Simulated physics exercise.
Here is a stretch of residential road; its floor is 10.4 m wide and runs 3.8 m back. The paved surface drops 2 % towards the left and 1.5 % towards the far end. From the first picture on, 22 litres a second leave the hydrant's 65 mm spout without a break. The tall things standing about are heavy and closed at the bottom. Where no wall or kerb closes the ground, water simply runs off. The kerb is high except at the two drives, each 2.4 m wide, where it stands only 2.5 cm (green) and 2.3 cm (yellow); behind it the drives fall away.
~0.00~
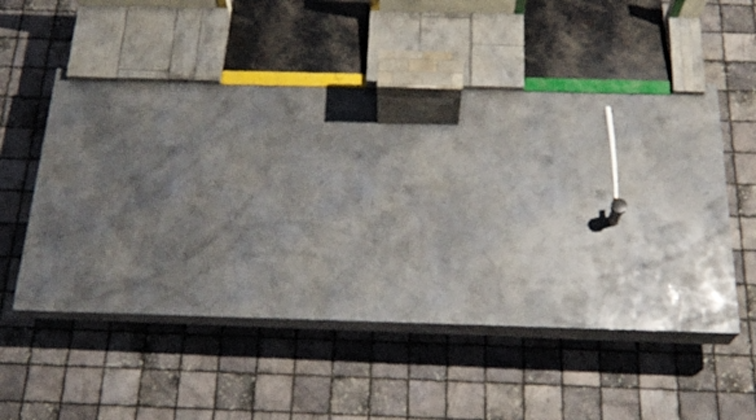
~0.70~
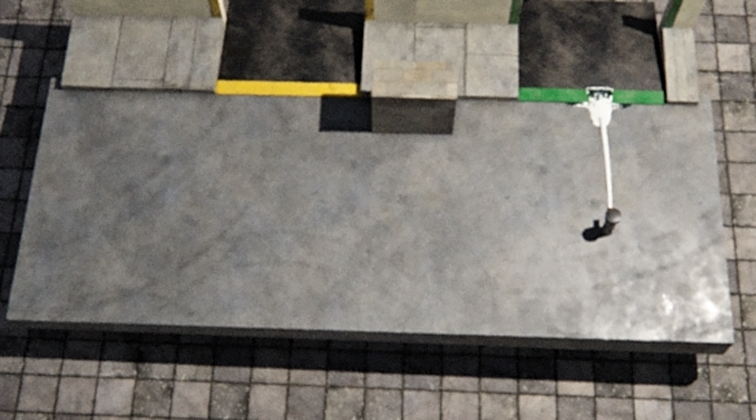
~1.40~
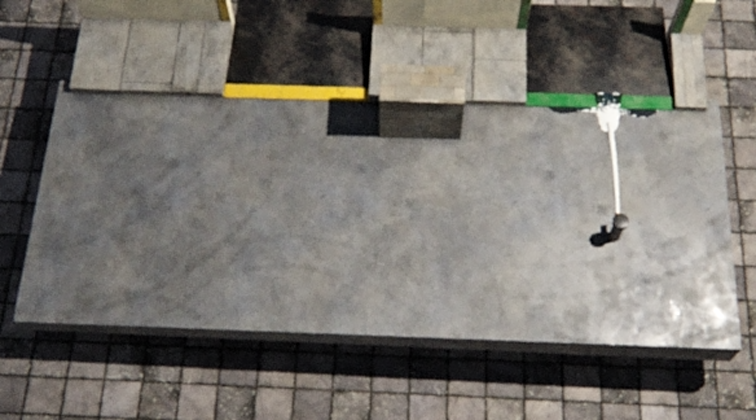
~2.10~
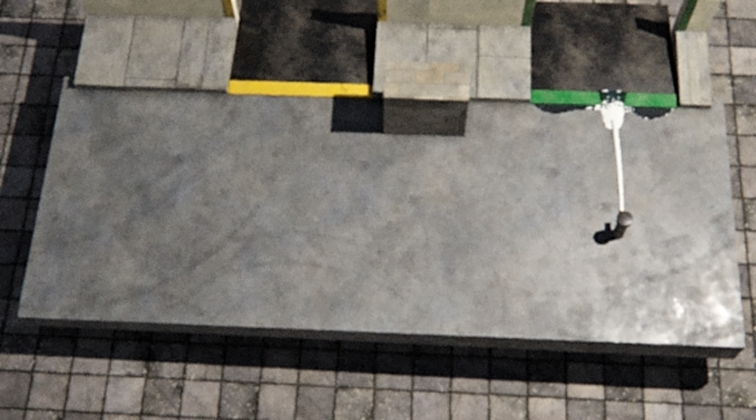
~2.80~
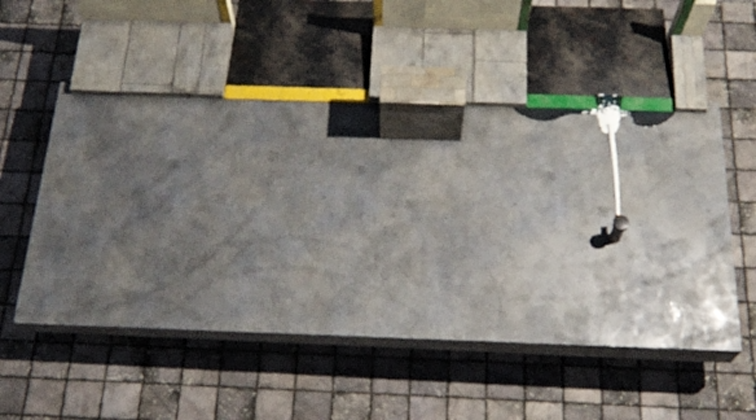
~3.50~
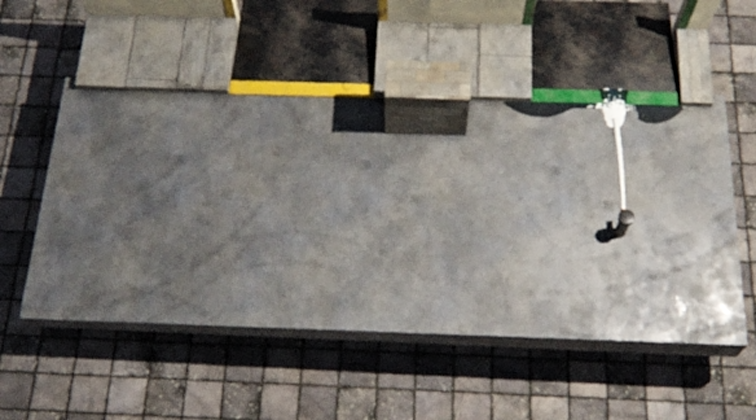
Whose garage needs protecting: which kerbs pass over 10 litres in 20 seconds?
The water let in: At the green driveway it goes over the limit; at the yellow driveway it keeps below the limit.
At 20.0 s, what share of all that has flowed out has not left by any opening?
Some 4 per cent remains.
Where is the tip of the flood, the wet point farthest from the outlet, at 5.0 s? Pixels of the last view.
At about (480, 101).
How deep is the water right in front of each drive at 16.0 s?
In cm: Green 0.8, yellow 0.2.
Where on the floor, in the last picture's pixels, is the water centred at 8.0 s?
At about (571, 108).
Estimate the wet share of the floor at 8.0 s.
Near 5 per cent is wet.
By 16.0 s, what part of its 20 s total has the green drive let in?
Some 80 per cent by then.
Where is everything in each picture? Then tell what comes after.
The jet has just started at (615, 189); the ground is still dry, in the first picture.
From the spout at (609, 199) the water has spread over 0.2 m2; its tip is at (593, 90), and it is 2.1 cm deep on average, in the second picture.
The jet leaves at (617, 204); the sheet reaches (619, 96), 2.4 m away, and wets 0.3 m2, in the third picture.
From the spout at (621, 202) the water has spread over 0.4 m2; its tip is at (538, 104), and it is 0.9 cm deep on average, in the fourth picture.
From the spout at (617, 206) the water has spread over 0.4 m2; its tip is at (520, 108), and it is 0.9 cm deep on average, in the fifth picture.
The jet leaves at (623, 200); the sheet reaches (510, 102), 2.8 m away, and wets 0.5 m2, in the sixth picture.
After 5.0 s water covers under 5 % of the floor and is deepest (5 cm) near (614, 105); green driveway 0.67 cm at the lowered kerb, 102 L in, yellow driveway not reached.
After 8.0 s water covers 5 % of the floor and is deepest (5 cm) near (614, 105); green driveway 0.71 cm at the lowered kerb, 165 L in, yellow driveway not reached.
After 12.0 s water covers 5 % of the floor and is deepest (5 cm) near (614, 105); green driveway 0.71 cm at the lowered kerb, 251 L in, yellow driveway not reached.
After 16.0 s water covers 5 % of the floor and is deepest (5 cm) near (614, 105); green driveway 0.71 cm at the lowered kerb, 337 L in, yellow driveway not reached.
After 20.0 s water covers 5 % of the floor and is deepest (5 cm) near (614, 105); green driveway 0.71 cm at the lowered kerb, 422 L in, yellow driveway 0.44 cm at the lowered kerb, 0 L in.
